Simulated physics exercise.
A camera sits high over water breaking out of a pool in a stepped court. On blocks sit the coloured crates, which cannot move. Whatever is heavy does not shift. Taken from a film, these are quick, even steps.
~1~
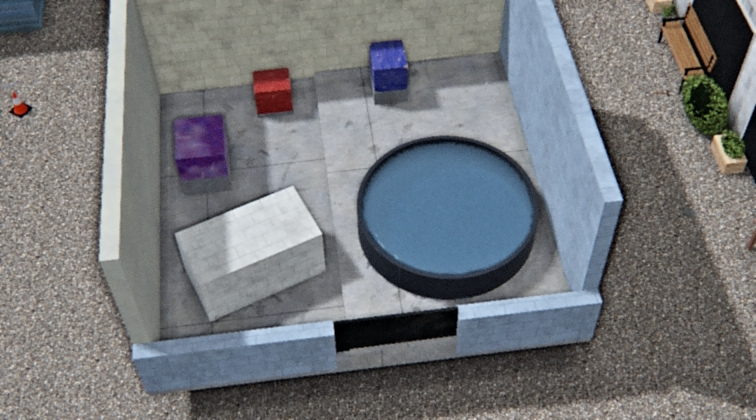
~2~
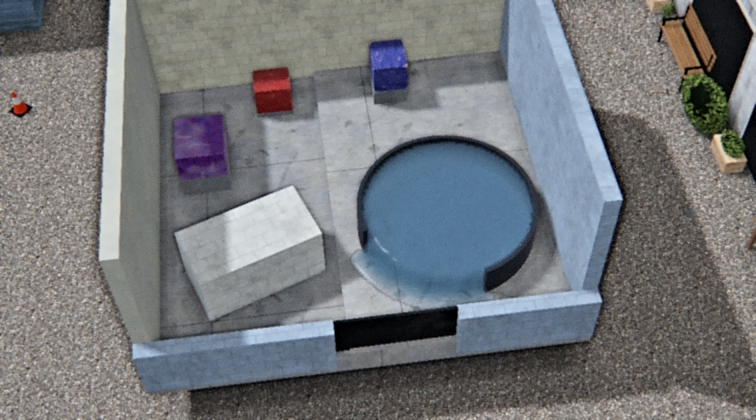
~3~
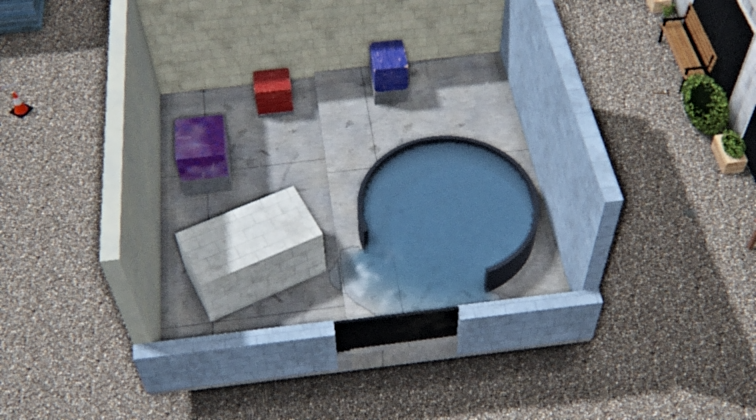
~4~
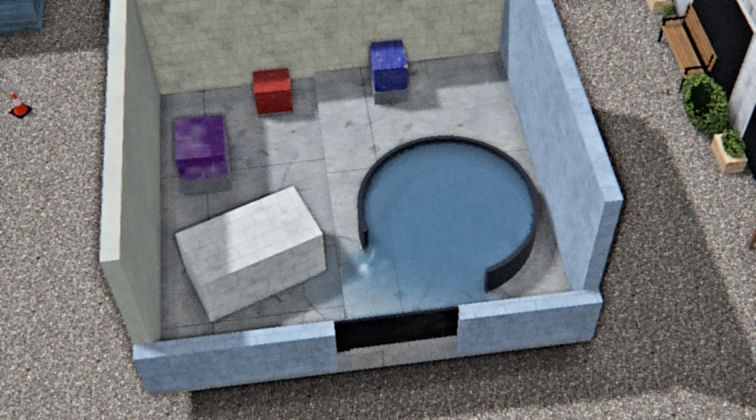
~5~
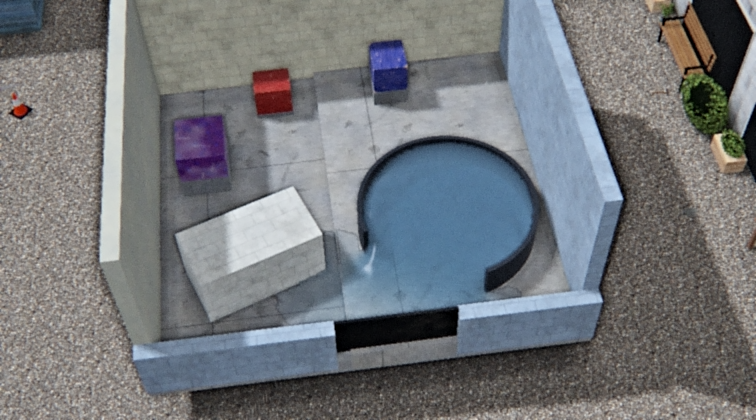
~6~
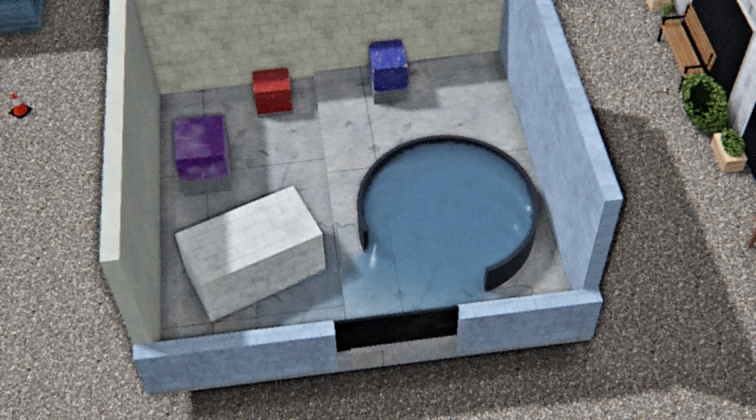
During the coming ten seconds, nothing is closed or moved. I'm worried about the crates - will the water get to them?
Here is how it goes: The blue crate is spared; the purple crate is spared; the red crate gets water on it.
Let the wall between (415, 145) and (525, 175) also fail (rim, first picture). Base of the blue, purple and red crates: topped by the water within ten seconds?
Going crate by crate, the blue one gets flooded, the purple one comes through dry and the red one gets flooded.
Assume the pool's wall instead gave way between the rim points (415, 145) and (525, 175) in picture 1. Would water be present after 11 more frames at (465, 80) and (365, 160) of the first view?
Submerged, waterless.
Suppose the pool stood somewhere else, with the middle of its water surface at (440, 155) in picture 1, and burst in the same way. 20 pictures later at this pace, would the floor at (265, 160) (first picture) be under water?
Submerged.
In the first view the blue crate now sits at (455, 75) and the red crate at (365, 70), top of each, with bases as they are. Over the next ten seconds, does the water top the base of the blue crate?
Result - the blue crate avoids the flood.
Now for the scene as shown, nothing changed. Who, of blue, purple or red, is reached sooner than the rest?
The purple crate.
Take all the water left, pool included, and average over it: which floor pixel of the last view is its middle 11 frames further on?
Roughly (391, 269).
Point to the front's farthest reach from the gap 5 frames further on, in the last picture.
Roughly at (162, 369).
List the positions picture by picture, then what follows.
The first picture shows still water in the round pool at (447, 206).
In the second picture, the front is at a hidden place, out from the gap at (416, 284).
In the third picture, the front is at (340, 258), out from the gap at (416, 286).
In the fourth picture, the front is at (312, 279), out from the gap at (416, 287).
In the fifth picture, the front is at (286, 295), out from the gap at (416, 287).
In the sixth picture, water pours out at (416, 286) and has run to (264, 317).
A moment on, water covers 25 % of the floor; the blue crate not reached, the purple crate not reached, the red crate not reached.
Next, water covers 30 % of the floor; the blue crate not reached, the purple crate not reached, the red crate not reached.
Then, water covers 45 % of the floor; the blue crate not reached, the purple crate water round its plinth, the red crate not reached.
Later, water covers 80 % of the floor; the blue crate water round its plinth, the purple crate water round its plinth, the red crate water round its plinth.
In the end, water covers 85 % of the floor; the blue crate stayed above the water, the purple crate stayed above the water, the red crate was topped.
